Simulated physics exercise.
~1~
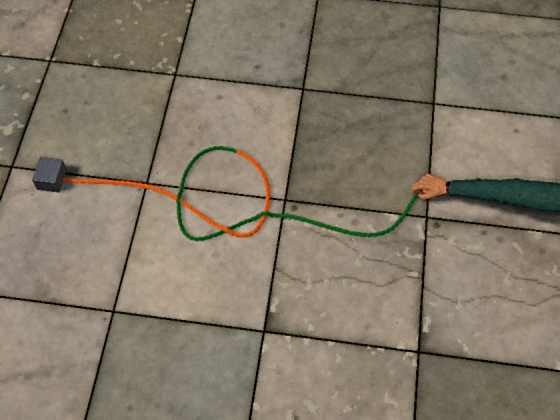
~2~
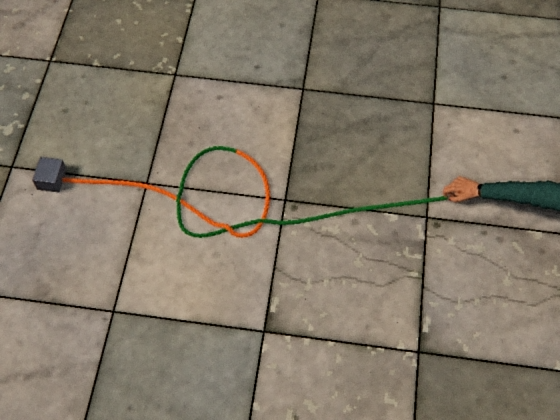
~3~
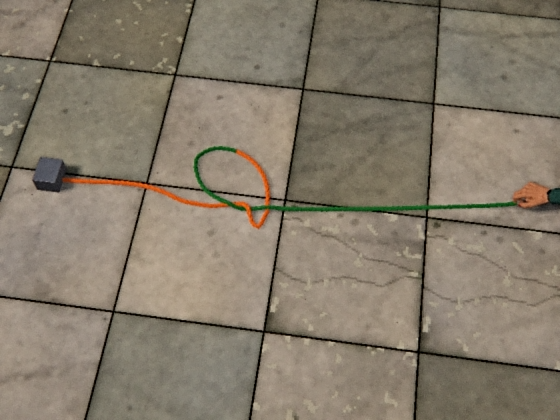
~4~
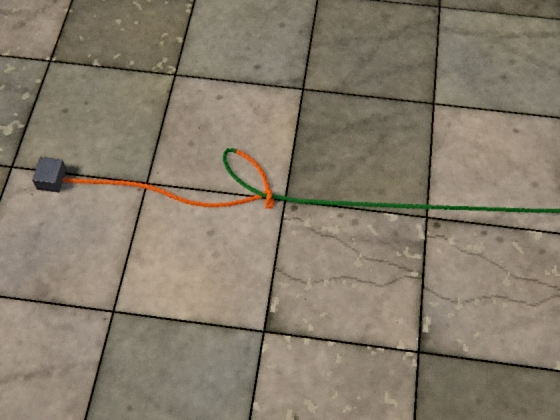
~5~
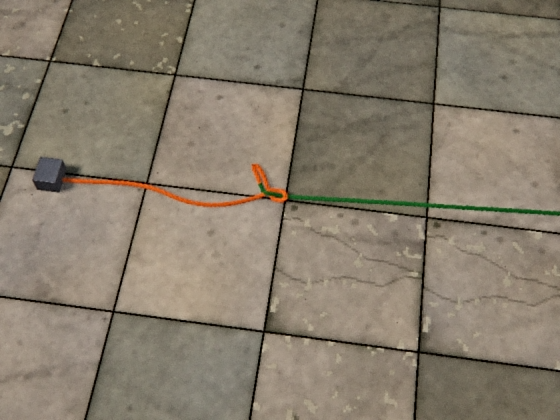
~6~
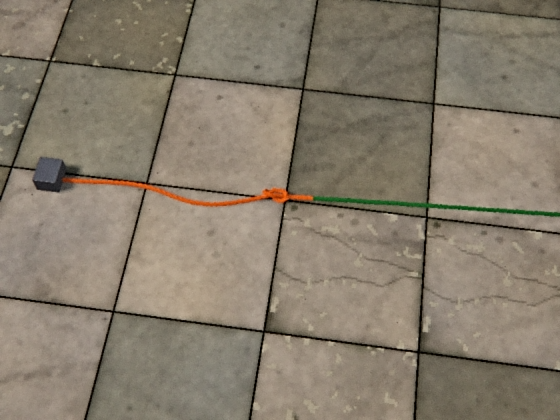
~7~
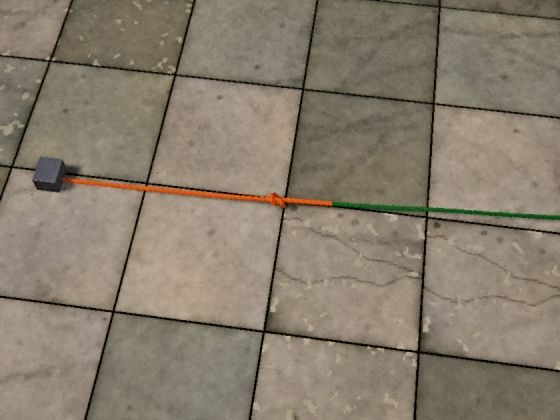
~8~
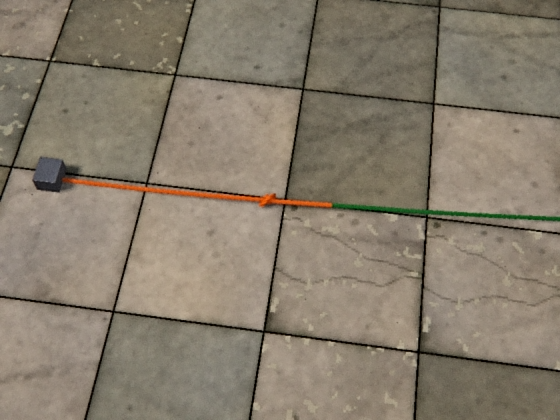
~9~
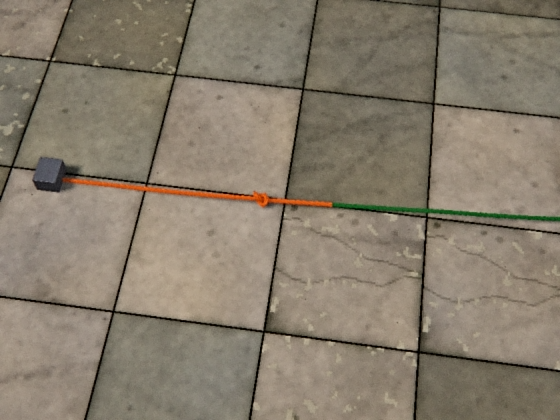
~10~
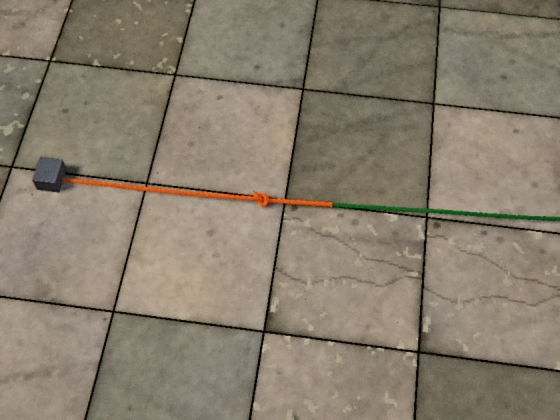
A hand pulls the looped orange and green rope right until it tightens into a knot.
